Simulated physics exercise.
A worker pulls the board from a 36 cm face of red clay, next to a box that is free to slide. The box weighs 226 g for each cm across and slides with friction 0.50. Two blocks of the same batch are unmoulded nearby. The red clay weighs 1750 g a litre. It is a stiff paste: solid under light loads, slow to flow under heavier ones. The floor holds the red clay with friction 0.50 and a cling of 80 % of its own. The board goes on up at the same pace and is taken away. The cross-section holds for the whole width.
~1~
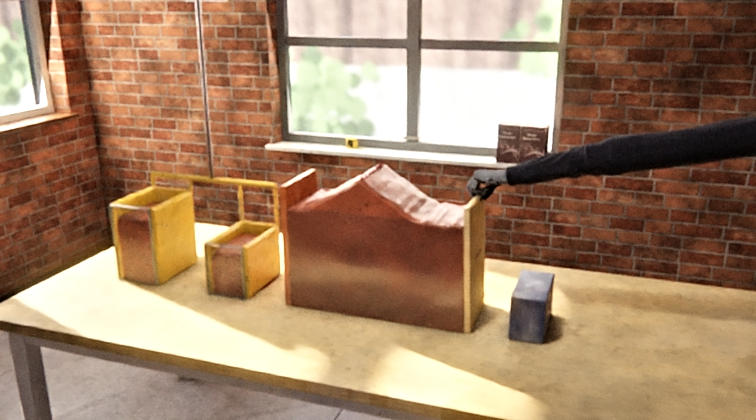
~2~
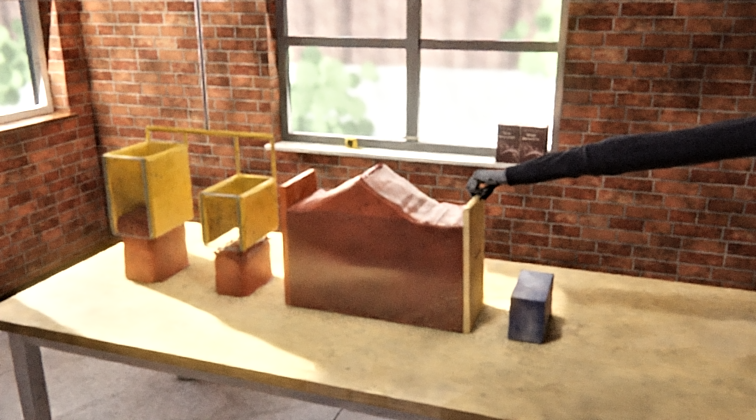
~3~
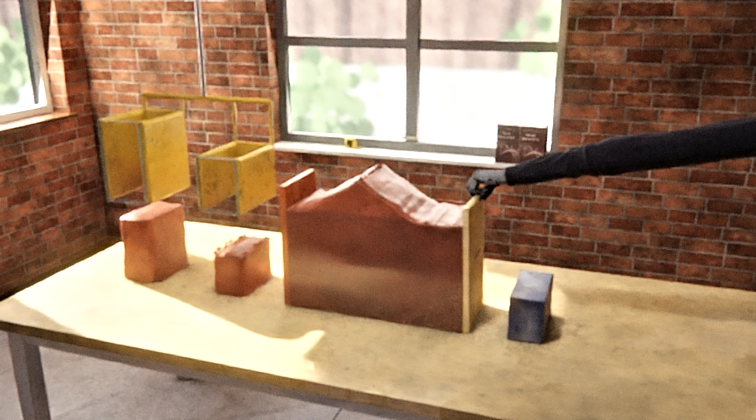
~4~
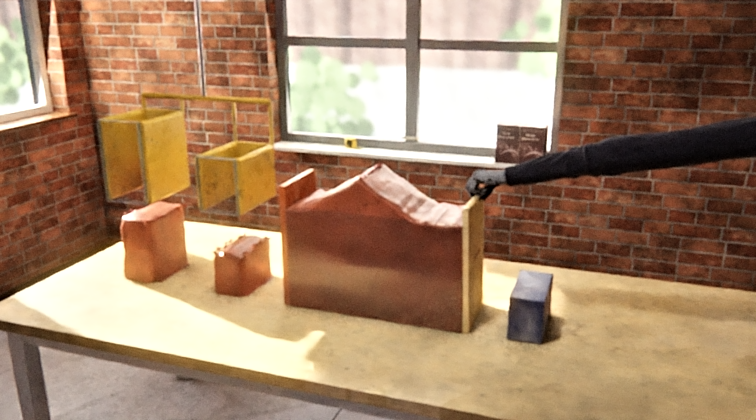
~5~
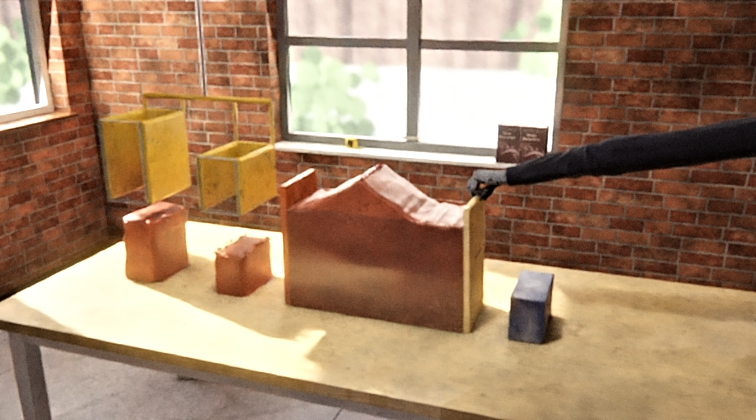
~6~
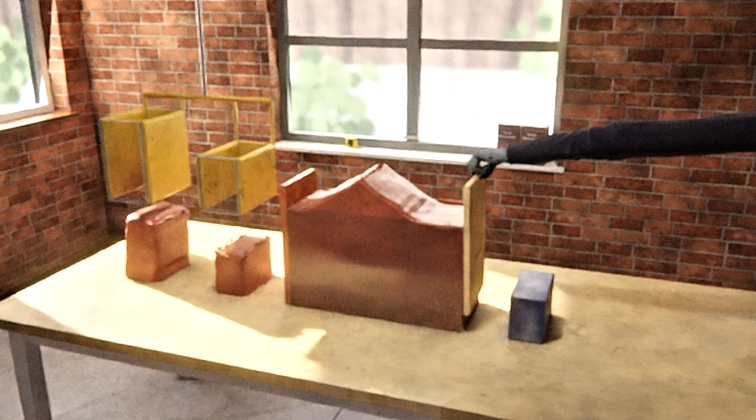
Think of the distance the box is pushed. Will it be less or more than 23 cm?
The distance the box is pushed is less than 23 cm.
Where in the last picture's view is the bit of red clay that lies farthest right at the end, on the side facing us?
Around (504, 336).
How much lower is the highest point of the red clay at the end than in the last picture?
Roughly 8.5 cm.
Last picture + 0.23 s, the box has not moved.
Last picture + 0.50 s, the box has not moved.
Last picture + 0.76 s, the box has not moved.
Last picture + 1.03 s, the box has not moved.
Last picture + 1.42 s, the box has not moved.
